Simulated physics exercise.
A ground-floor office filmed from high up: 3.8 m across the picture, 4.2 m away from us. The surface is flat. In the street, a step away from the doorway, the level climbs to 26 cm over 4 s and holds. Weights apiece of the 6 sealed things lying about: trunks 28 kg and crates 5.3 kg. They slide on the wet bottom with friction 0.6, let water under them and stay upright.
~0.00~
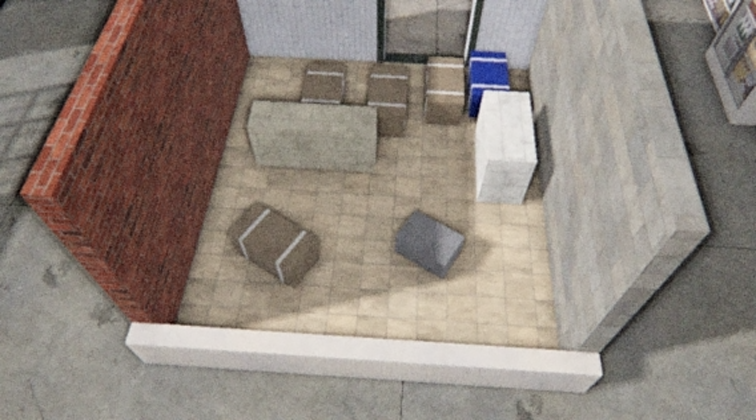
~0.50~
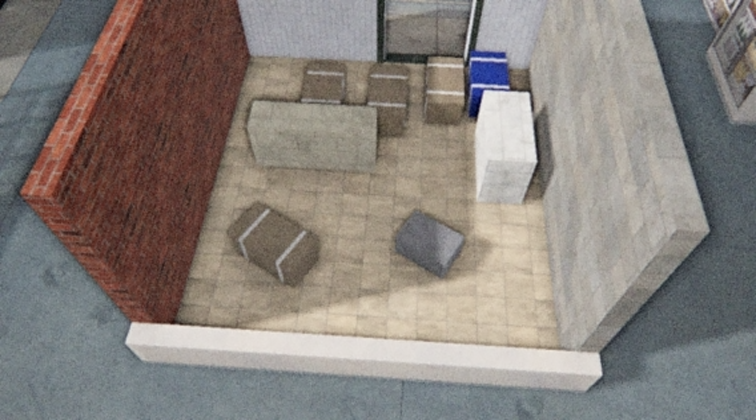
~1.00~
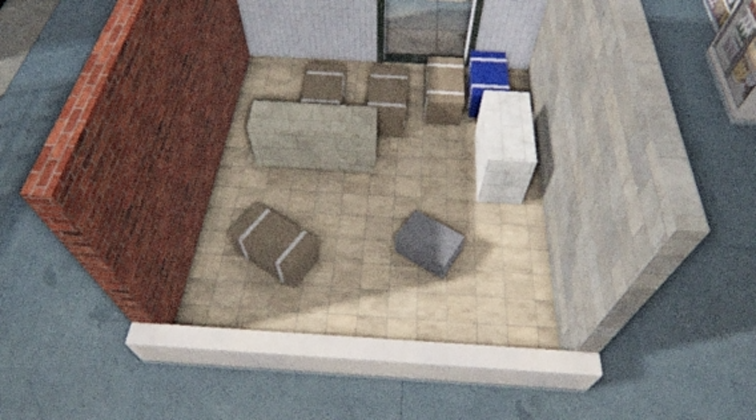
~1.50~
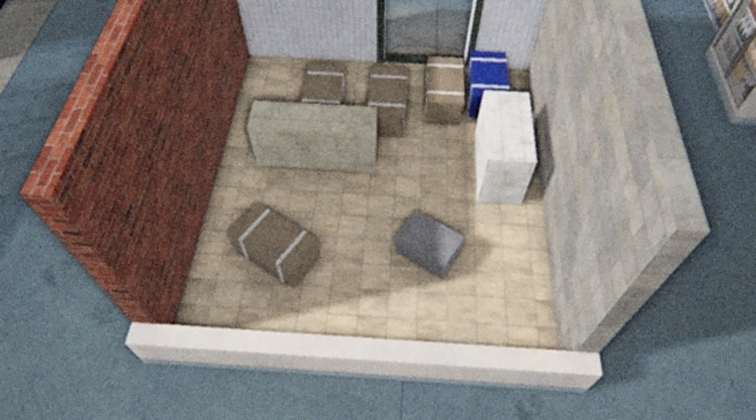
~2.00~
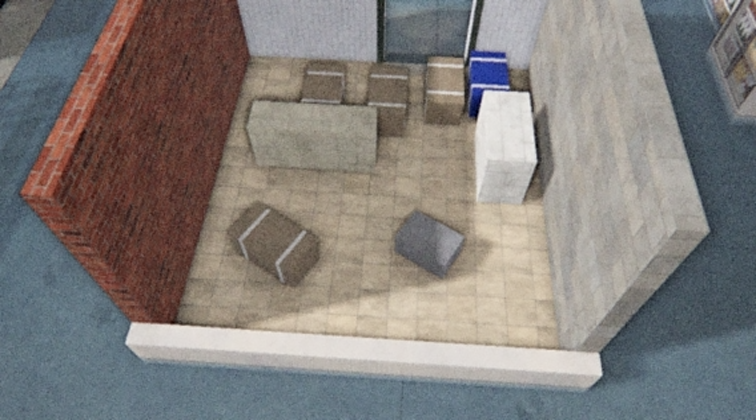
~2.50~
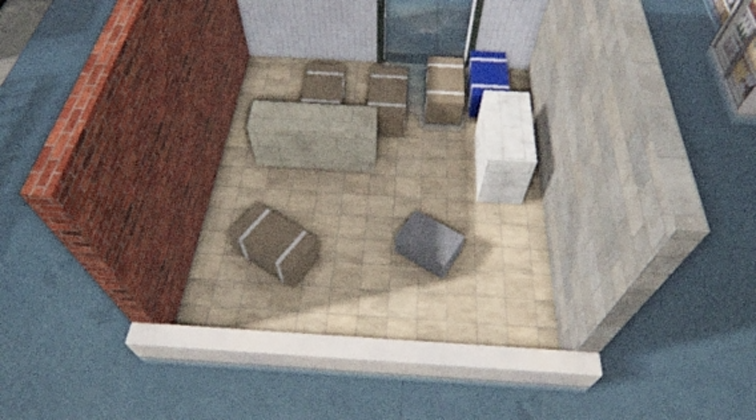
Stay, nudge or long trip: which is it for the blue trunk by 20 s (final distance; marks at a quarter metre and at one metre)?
Blue trunk gets carried off.
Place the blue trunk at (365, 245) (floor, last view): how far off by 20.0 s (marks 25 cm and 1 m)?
It gets carried off.
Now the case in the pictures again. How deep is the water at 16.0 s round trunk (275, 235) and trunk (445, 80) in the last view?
Roughly 20 and 21 cm.
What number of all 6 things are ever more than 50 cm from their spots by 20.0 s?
I count 6.
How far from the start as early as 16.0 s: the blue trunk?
About 100 cm.
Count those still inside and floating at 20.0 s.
6 of them.
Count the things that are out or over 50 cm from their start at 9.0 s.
By then 4.
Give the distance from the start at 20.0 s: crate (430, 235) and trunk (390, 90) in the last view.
In that order: 80 cm, 80 cm.
After 4.0 s the blue trunk is near (494, 73), 0.1 m from its start, aground; 0 afloat.
After 9.0 s the blue trunk is near (498, 92), 0.3 m from its start, afloat; 4 afloat.
After 16.0 s the blue trunk is near (457, 118), 1.0 m from its start, afloat; 6 afloat.
After 20.0 s the blue trunk is near (390, 298), 3.4 m from its start, afloat; 6 afloat.
